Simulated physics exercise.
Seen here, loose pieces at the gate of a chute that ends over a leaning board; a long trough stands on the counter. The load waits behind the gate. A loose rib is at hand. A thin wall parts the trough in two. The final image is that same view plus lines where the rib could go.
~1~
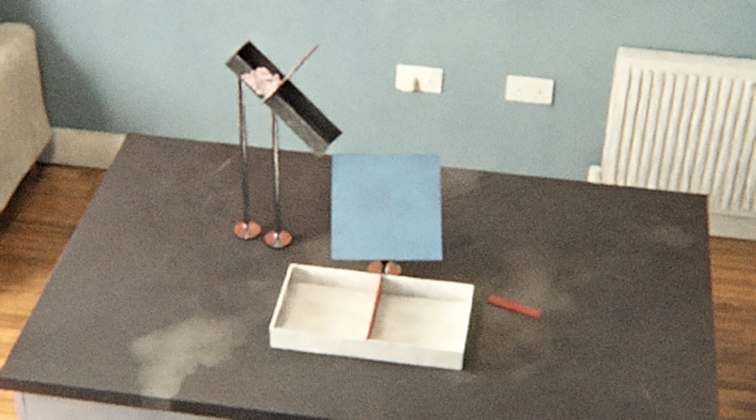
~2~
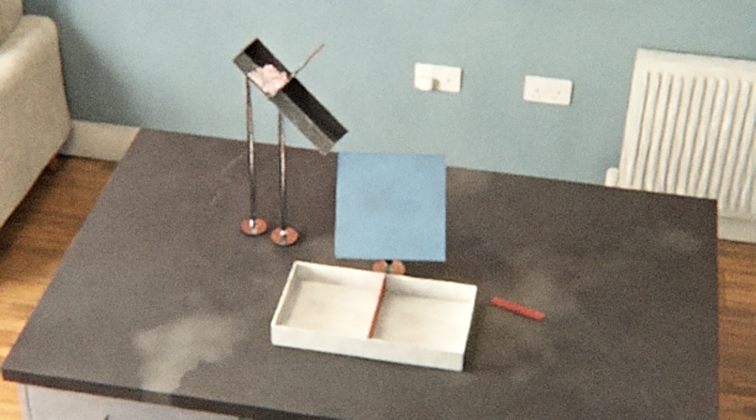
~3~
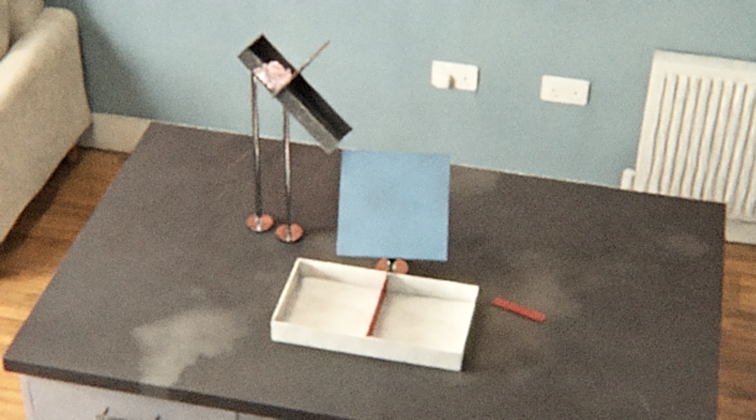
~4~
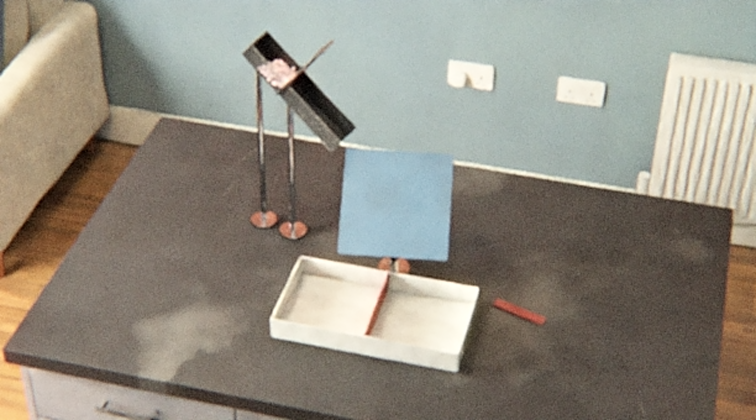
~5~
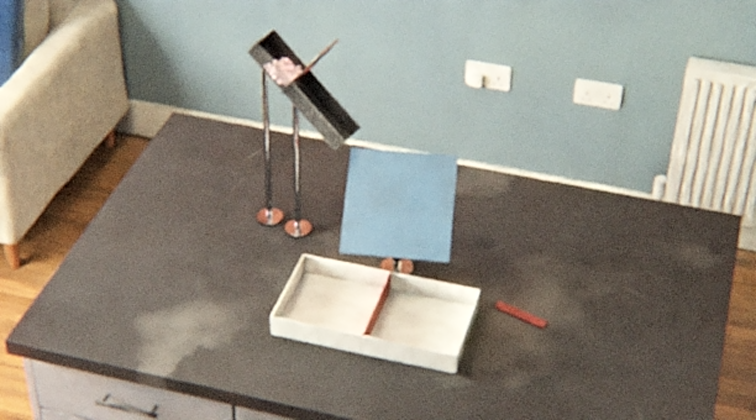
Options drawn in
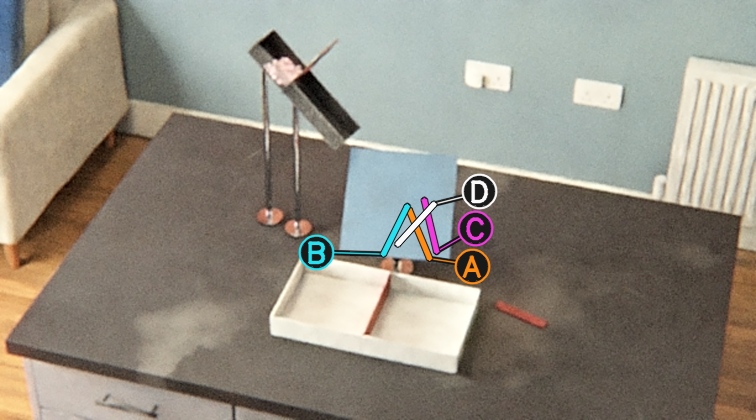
A black chute holding a small clump of pale pink pieces slants down to the right on two thin metal stands, seen from above on a dark, pale-smudged counter in a room with blue walls. Right of it are a tilted blue board, a white trough parted by a red wall, and a loose red strip. The camera drifts slightly leftward around them, revealing more cream sofa, while everything on the counter stays still.
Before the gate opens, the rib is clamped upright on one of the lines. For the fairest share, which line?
Best: D.
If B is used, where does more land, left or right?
The left half.
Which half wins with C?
More lands on the right.
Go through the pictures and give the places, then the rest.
The first frame shows load behind the gate at (266, 82), sugar pearls; lip of the chute at (326, 150), sloping fairly steeply.
The second frame shows middle of the board at (391, 205), tilted fairly steeply; middle of its low edge at (390, 259); of its high edge at (392, 153).
The third frame shows front corners of the trough at (272, 322) and (461, 353); front end of its middle wall at (365, 337).
The fourth frame shows middle of the load at (282, 74); lip at (339, 145).
The fifth frame shows middle of the load at (288, 72); lip at (343, 144).
On the marked copy, line A from (409, 209) to (429, 258); line B from (407, 206) to (383, 254); line C from (424, 200) to (436, 251); line D from (433, 204) to (397, 244).
With A, of what is caught, a small part in the left half, nearly all in the right.
With B, of what is caught, most in the left half, a small part in the right.
With C, of what is caught, a small part in the left half, nearly all in the right.
With D, of what is caught, about two thirds in the left half, about a third in the right.
